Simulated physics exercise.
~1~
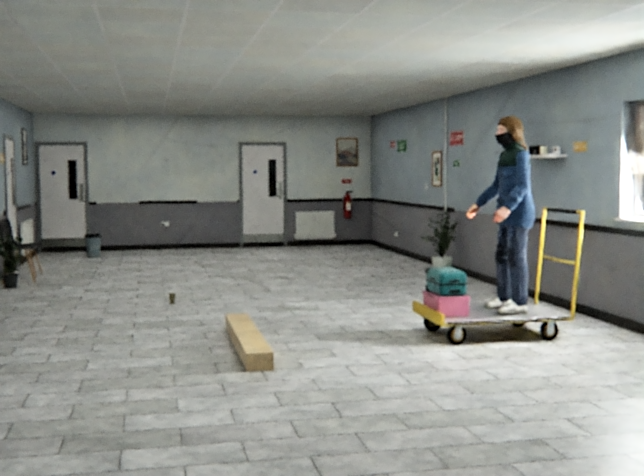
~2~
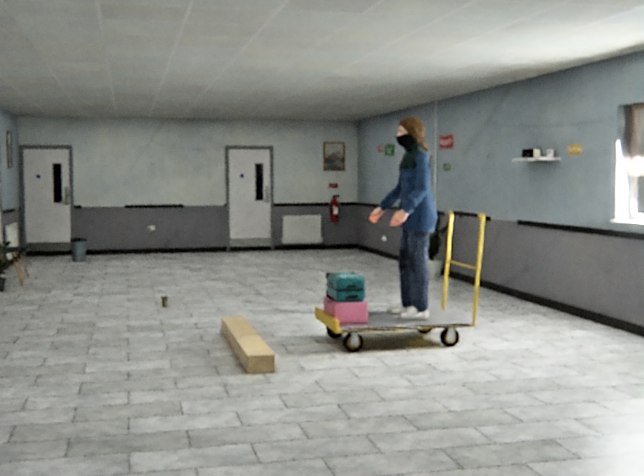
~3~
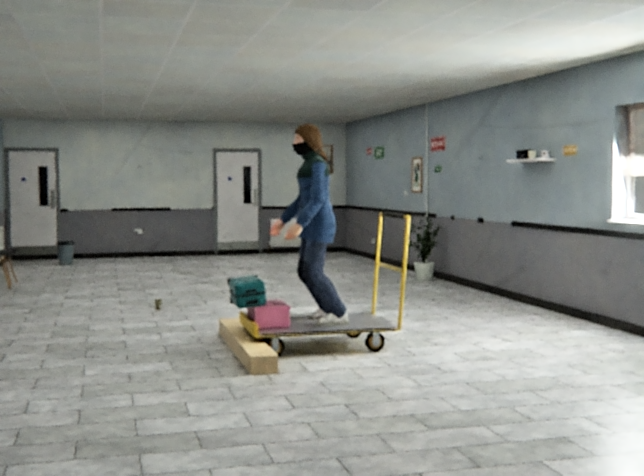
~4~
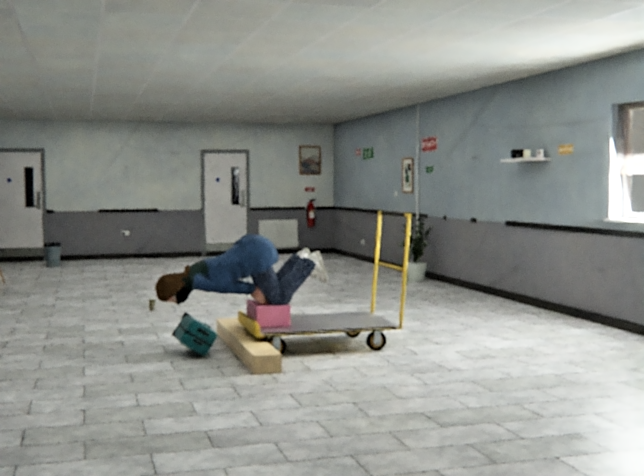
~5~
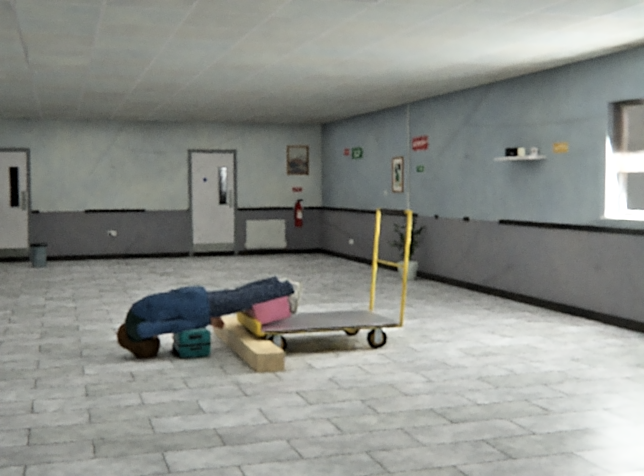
A masked person in a blue top and jeans rides a yellow-handled platform trolley leftward across a large grey-tiled room, seen from the side by a slightly drifting camera. A teal case sits on a pink box at the deck's front, and a wooden beam lies ahead, with two white doors beyond. The trolley stops against the beam, and the teal case slides forward off the box. The rider pitches headfirst over the front as the case tumbles to the floor. The rider ends face down, hips past the deck, legs over the tilted pink box, beside the overturned case.
